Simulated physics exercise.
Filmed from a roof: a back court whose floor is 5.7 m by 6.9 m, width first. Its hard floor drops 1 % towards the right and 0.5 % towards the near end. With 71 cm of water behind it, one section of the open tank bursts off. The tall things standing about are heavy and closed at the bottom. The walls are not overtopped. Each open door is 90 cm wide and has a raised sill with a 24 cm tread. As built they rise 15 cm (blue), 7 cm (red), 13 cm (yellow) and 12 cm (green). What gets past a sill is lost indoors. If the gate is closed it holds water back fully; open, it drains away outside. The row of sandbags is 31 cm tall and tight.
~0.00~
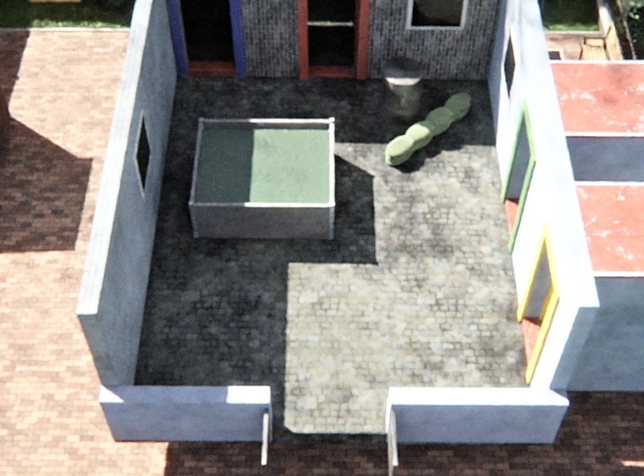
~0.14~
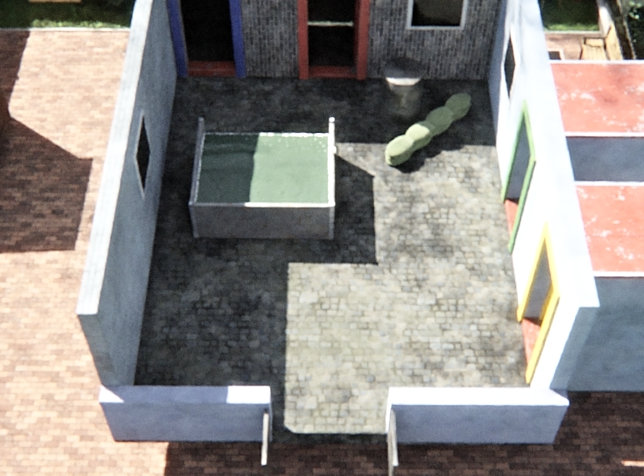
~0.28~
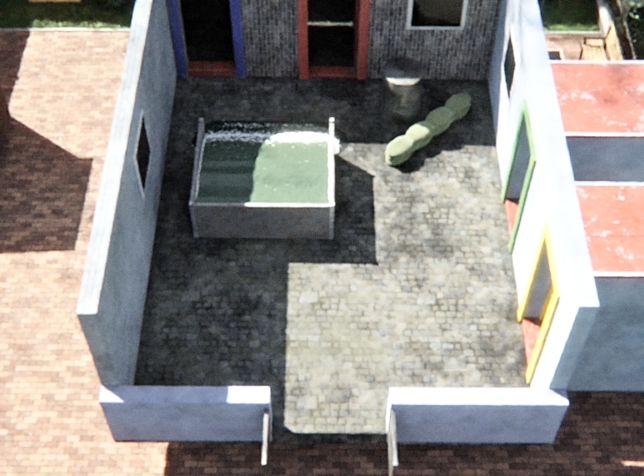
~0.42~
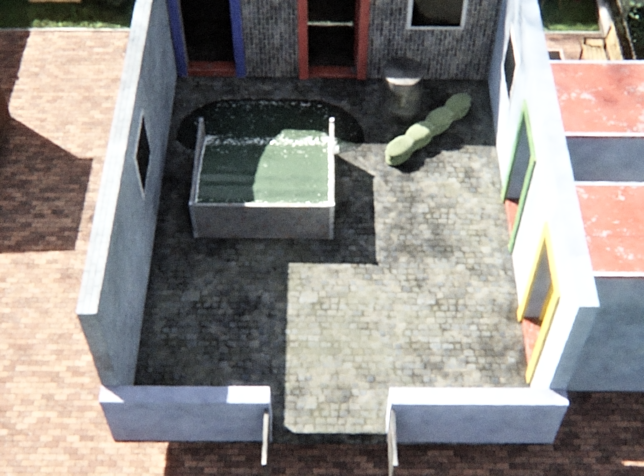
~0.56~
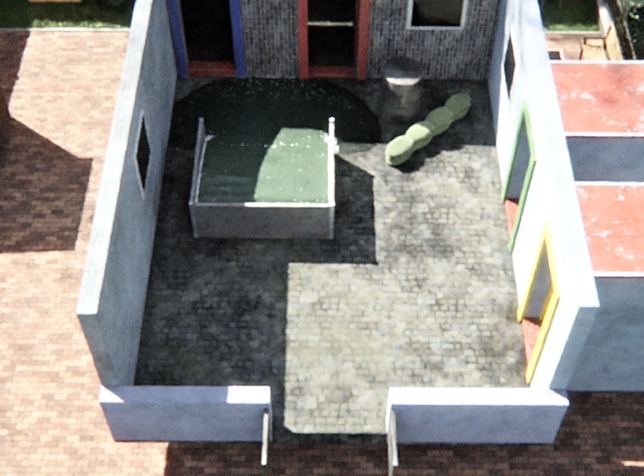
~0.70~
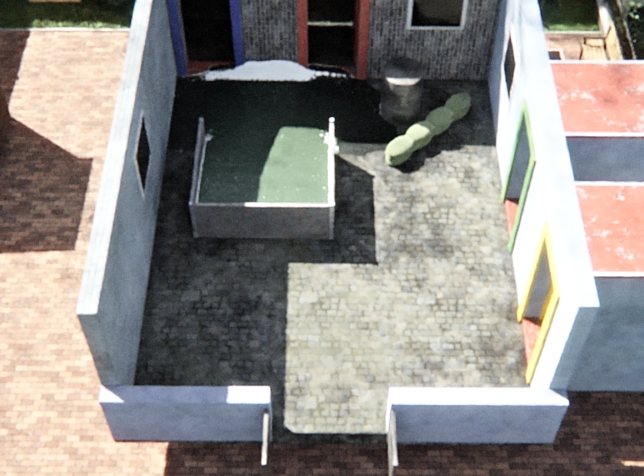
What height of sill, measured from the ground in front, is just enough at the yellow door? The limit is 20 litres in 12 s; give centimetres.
Some 8 cm above the ground.
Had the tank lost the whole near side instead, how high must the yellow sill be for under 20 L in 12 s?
Some 14.0 cm.
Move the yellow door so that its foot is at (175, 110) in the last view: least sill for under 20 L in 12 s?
About 21 cm.
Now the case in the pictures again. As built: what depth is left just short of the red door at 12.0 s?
Roughly 6.5 cm deep.
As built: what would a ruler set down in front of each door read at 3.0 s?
In cm: Blue 24, red 19, yellow 0, green 0.
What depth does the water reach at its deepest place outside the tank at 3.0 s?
Up to some 36 cm.
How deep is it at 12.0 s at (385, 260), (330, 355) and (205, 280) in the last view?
Roughly 3, 6 and 1 cm, in turn.
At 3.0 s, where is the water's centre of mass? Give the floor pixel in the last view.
Around (289, 129).
After 1.4 s water covers 20 % of the floor, deepest (46 cm) near (276, 85); it has not reached the yellow door.
After 3.0 s water covers 30 % of the floor, deepest (36 cm) near (482, 81); it has not reached the yellow door.
After 12.0 s water covers 95 % of the floor, deepest (9 cm) near (524, 385); 9 cm at the yellow door, 0 litres in over its 13 cm sill.
At the yellow door as built, the water arrived by 4.9 s and peaked near 13 cm at 9.2 s.
Run again over the same 12 s with other heights there, 27 litres in over 7 cm, 7 litres over 10 cm. The limit of 20 litres is kept from about 8 cm up.
